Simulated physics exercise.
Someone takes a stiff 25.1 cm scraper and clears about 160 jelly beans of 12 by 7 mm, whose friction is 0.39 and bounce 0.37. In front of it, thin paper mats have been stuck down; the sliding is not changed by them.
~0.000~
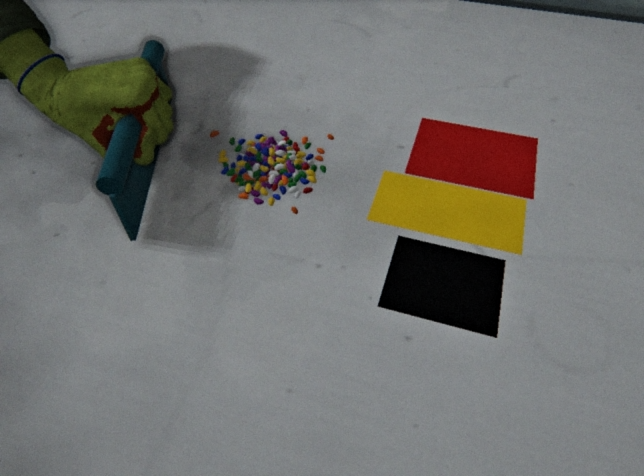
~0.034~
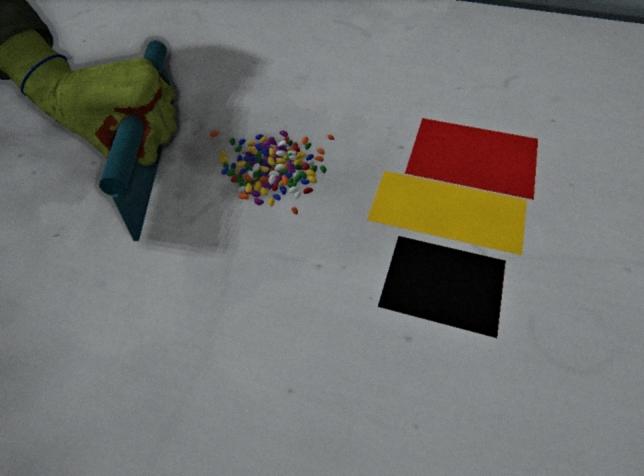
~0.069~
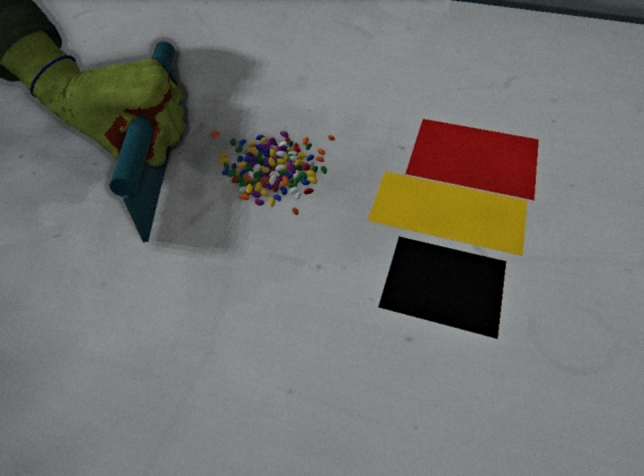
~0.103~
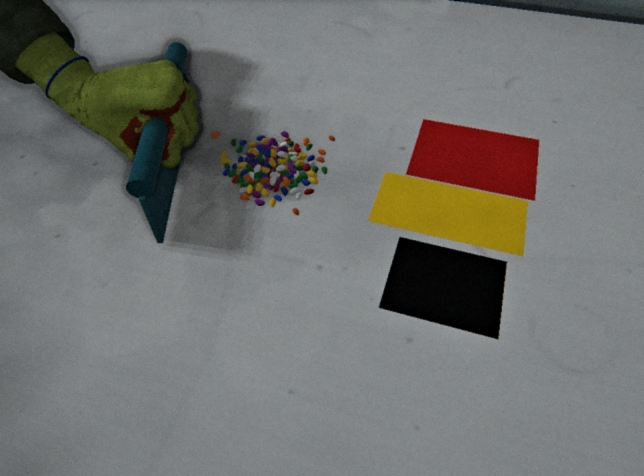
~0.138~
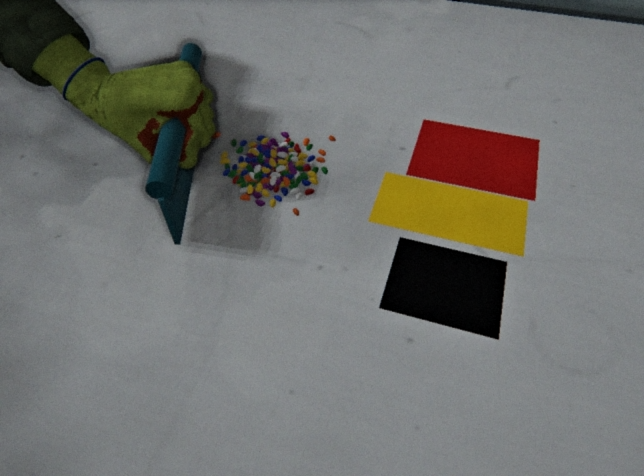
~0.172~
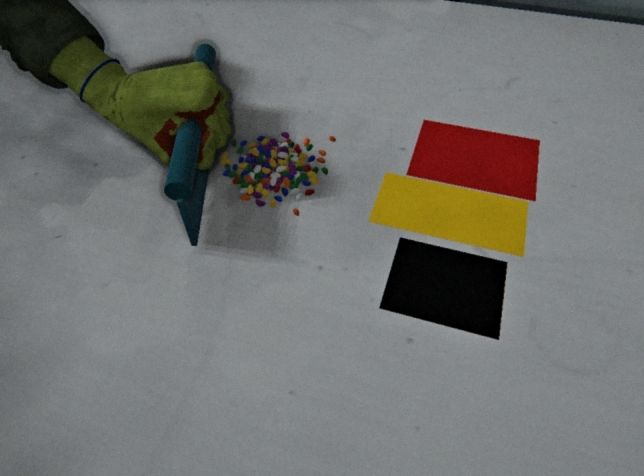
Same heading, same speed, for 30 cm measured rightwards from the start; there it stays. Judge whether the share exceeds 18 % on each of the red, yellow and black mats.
Red mat: Exceeds it. Yellow mat: Exceeds it. Black mat: Does not.
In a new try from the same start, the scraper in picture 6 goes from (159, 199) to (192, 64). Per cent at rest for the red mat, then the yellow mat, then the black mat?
Final: Red mat = 75%, yellow mat = 5%, black mat = 0%.
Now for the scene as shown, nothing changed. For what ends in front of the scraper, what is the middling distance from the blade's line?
I'd say close to 4 cm ahead of the line.
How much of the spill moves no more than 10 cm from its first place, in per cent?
Near 0 in a hundred.
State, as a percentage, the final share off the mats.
My estimate is close to 15 per cent.
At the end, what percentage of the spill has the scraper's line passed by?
I'd put it close to 0 per cent.
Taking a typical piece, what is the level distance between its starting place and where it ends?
It works out at about 20 centimetres.
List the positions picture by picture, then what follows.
Scraper from (117, 203) to (159, 65); moved 0.0 cm; 0 pieces shifted; middle of the spill at (275, 159); black mat at (444, 283); yellow mat at (448, 210); red mat at (473, 155), in the first frame.
Scraper from (120, 203) to (162, 65); moved 0.3 cm; 0 pieces shifted; middle of the spill at (275, 159), in the second frame.
Scraper from (130, 204) to (170, 66); moved 1.2 cm; 0 pieces shifted; middle of the spill at (276, 160), in the third frame.
Scraper from (146, 205) to (182, 67); moved 2.7 cm; 0 pieces shifted; middle of the spill at (276, 160), in the fourth frame.
Scraper from (165, 207) to (196, 67); moved 4.5 cm; 0 pieces shifted; middle of the spill at (276, 160), in the fifth frame.
Scraper from (183, 208) to (210, 68); moved 6.2 cm; 0 pieces shifted; middle of the spill at (277, 161); black mat at (445, 285); yellow mat at (449, 212); red mat at (475, 157). Its speed is about 0.51 m/s, heading 13 degrees away from the viewer, in the sixth frame.
Then, at 0.42 s, scraper 19 cm from its start, spill 13 cm wide; off the mats 100 %.
After 0.68 s, scraper 30 cm from its start, spill 16 cm wide; yellow mat 35 %, red mat 50 %, off the mats 15 %.
Then, at 0.89 s, scraper 30 cm from its start, spill 17 cm wide; yellow mat 30 %, red mat 50 %, off the mats 15 %.
At rest (2.5 s), black mat 0 %, yellow mat 30 %, red mat 50 %, off the mats 15 %.
